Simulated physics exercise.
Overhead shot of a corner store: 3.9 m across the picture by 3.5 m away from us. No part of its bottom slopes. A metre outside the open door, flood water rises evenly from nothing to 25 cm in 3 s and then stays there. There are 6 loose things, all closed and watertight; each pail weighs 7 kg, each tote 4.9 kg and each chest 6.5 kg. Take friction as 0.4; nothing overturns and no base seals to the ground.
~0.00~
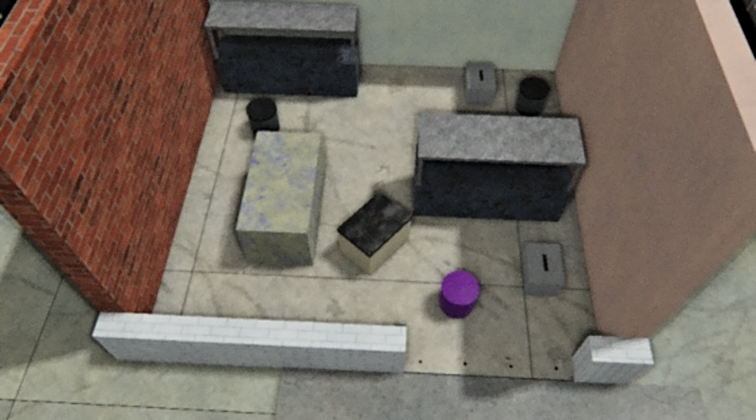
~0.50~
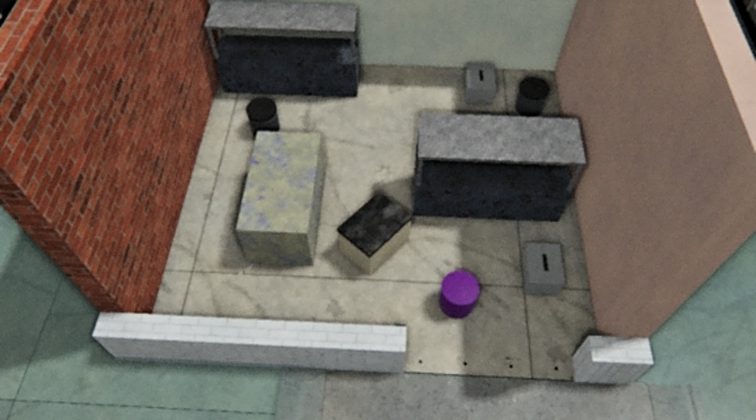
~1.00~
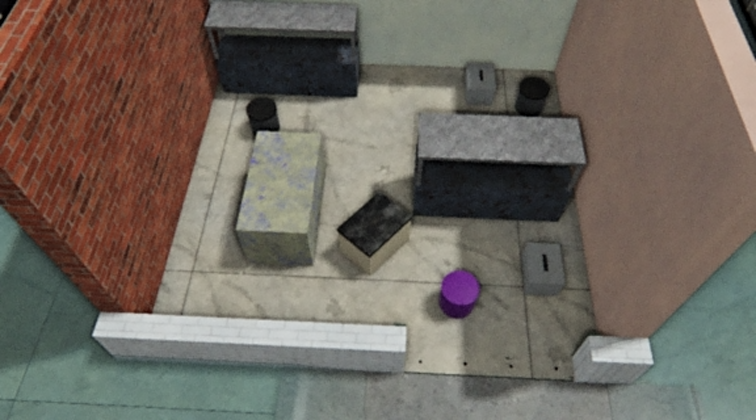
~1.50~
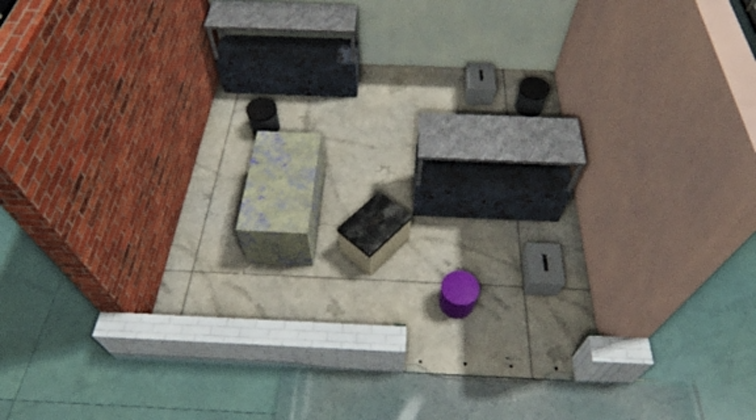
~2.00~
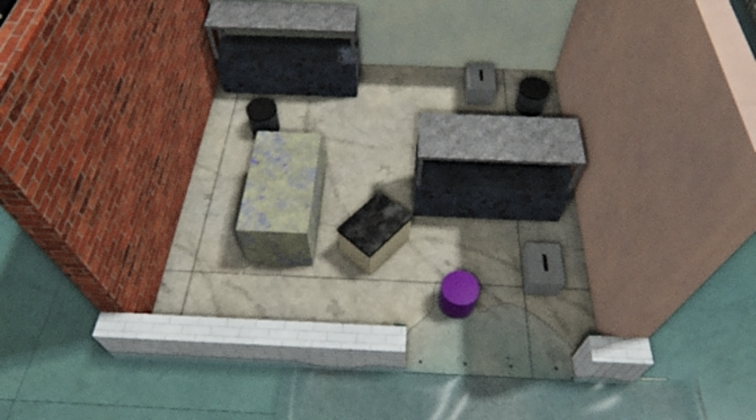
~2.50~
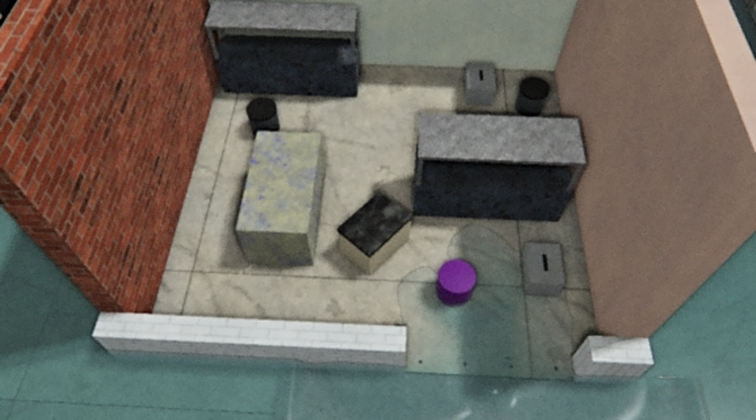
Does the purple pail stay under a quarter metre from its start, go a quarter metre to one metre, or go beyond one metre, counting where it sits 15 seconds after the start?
It gets pushed well away.
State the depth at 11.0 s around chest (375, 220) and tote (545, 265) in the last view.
I'd estimate 9 cm for the first and 22 cm for the second.
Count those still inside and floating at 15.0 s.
Total: 6.
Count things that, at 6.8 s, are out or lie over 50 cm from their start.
The number I get is 2.
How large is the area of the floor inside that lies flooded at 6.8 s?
Near 11.0 m2 in all.
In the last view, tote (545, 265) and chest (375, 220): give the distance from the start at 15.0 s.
Respectively 40 and 200 centimetres.
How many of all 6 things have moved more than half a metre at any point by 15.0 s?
The total is 6.
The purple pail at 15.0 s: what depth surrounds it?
I'd put it at about 18 cm.
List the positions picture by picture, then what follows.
The first frame shows the purple pail at (460, 288) rests on the ground; water covers 0.0 m2; 0 of 6 have shifted.
The second frame shows the purple pail at (460, 288) rests on the ground; water covers 0.0 m2; 0 of 6 have shifted.
The third frame shows the purple pail at (460, 288), on the bottom; 0.0 m2 under water; 0 of 6 have shifted.
The fourth frame shows the purple pail at (460, 288), on the bottom; water covers 0.0 m2; 0 of 6 have shifted.
The fifth frame shows the purple pail at (460, 288) rests on the ground; water covers 0.4 m2; 0 of 6 have shifted.
The sixth frame shows the purple pail at (457, 276), on the bottom, 11 cm from its start; water covers 1.1 m2; 1 of 6 have shifted.
After 3.5 s the purple pail is near (425, 211), 0.8 m from its start, afloat; 2 afloat.
After 6.8 s the purple pail is near (439, 122), 1.9 m from its start, aground; 3 afloat.
After 11.0 s the purple pail is near (377, 99), 2.2 m from its start, afloat; 6 afloat.
After 15.0 s the purple pail is near (407, 124), 1.8 m from its start, afloat; 6 afloat.
